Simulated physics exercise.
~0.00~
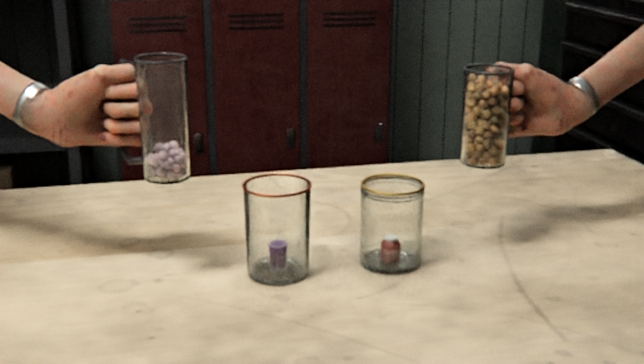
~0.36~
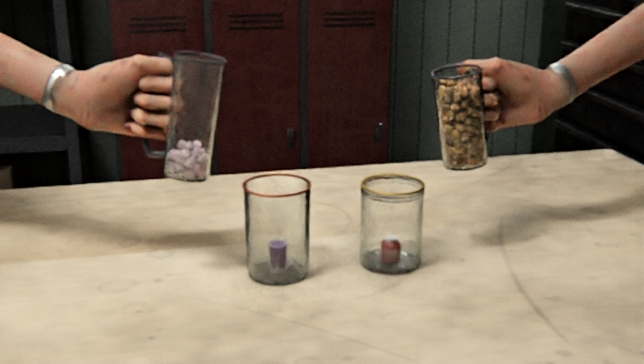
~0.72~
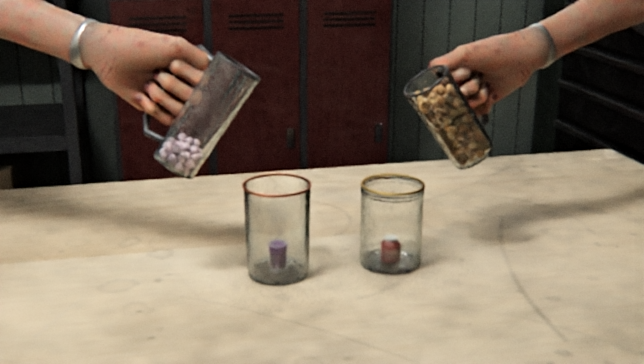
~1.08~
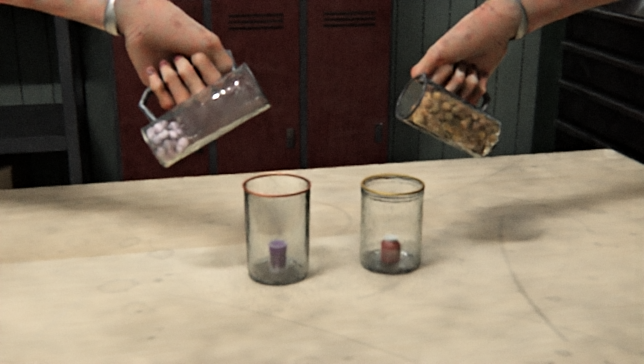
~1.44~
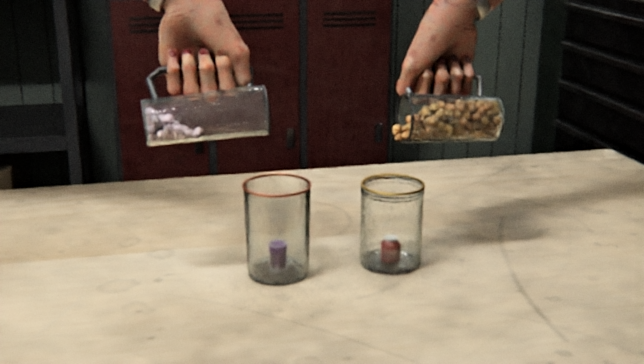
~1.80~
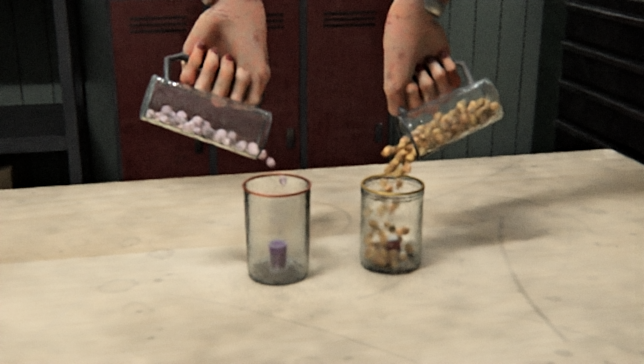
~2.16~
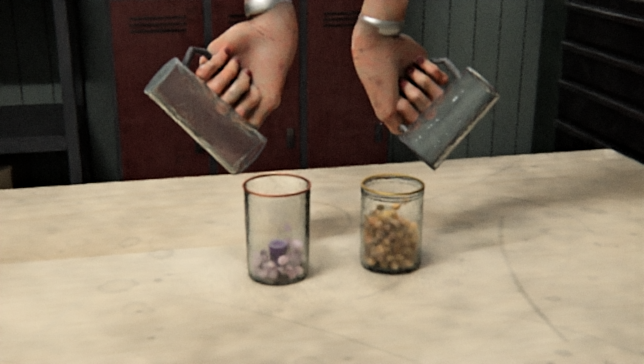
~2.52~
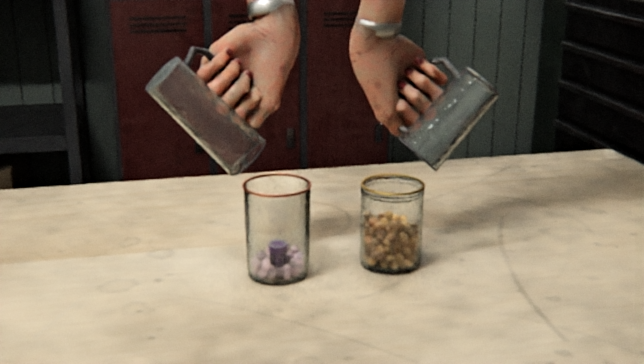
Two hands tipping glass mugs of pale purple and tan pieces into tumblers, leaving the left purple object showing, the right one buried.
